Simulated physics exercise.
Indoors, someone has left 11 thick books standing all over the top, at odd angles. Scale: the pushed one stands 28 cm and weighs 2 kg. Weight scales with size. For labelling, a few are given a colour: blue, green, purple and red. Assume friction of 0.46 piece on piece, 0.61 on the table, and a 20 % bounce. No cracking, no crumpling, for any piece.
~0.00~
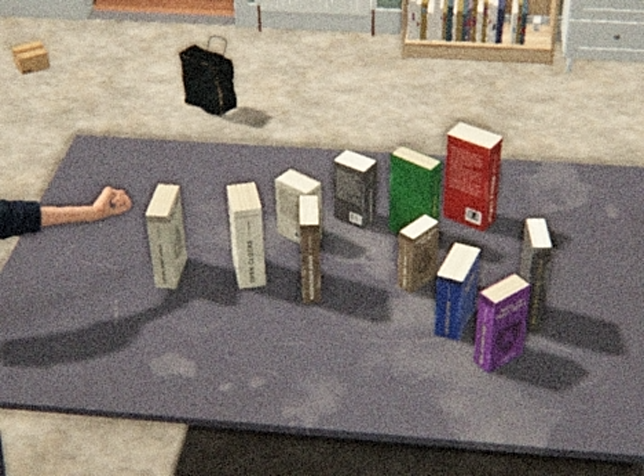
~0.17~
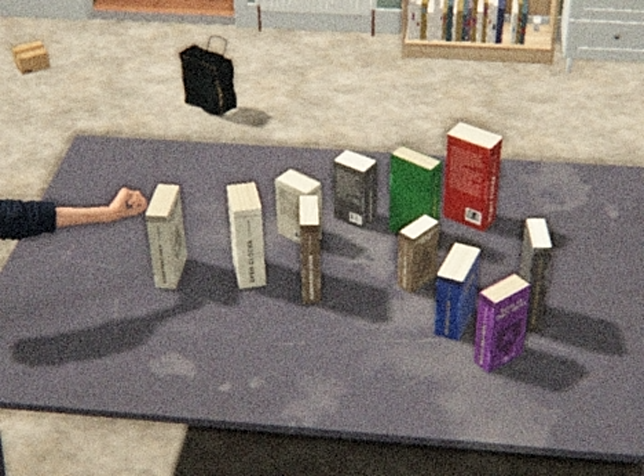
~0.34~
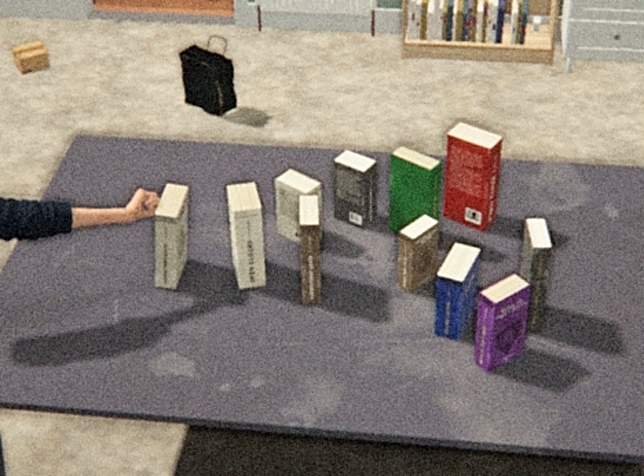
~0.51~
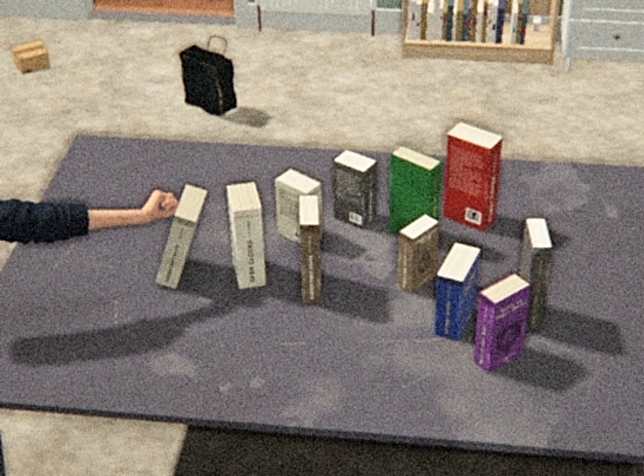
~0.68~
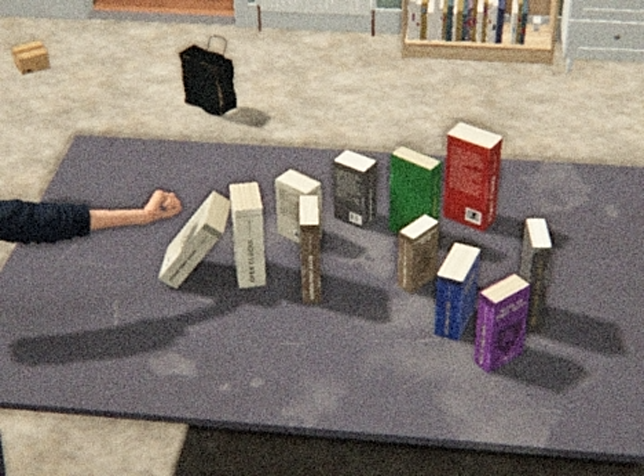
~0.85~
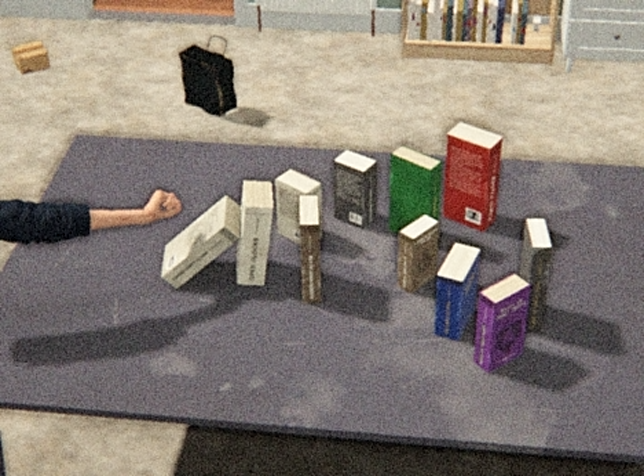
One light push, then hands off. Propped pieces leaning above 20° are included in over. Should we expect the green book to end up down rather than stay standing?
No, it does stay standing.
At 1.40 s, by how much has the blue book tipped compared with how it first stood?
I'd estimate close to 0°.
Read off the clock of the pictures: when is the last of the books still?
Close to 2.0 seconds, I'd say.
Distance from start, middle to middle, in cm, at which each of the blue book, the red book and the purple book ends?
Moved: Blue 0, red 0, purple 0.
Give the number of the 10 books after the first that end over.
Count: 3.
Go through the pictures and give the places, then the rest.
In the first frame (each place is the centre of the face we see best), finger (125, 202) 8 cm from the first book; green book (409, 201); purple book (509, 329); blue book (448, 309); the others all in place.
In the second frame, finger (141, 203) 24 mm from the first book; green book (409, 201).
In the third frame, finger (157, 204) pushing; green book (409, 201); the others all in place.
In the fourth frame, finger (173, 205) pushing; green book (409, 201); the others all in place.
In the fifth frame, finger (175, 205) stopped; green book (409, 201); the others all in place.
In the sixth frame, finger (175, 205) stopped; green book (409, 201); purple book (509, 329); blue book (448, 309); steepest lean 8°, the book at (255, 247); one has shifted.
By 1.04 s, 1 of the 10 other books over; green book unmoved.
By 1.26 s, 2 of the 10 other books over; green book unmoved.
By 1.58 s, 3 of the 10 other books over; green book unmoved.
When it is over (2.0 s), 3 of the 10 other books over; green book unmoved; purple book unmoved; blue book unmoved. Seven left standing. In pixels of the last frame, middles, green book near (415, 197), purple book near (502, 324).
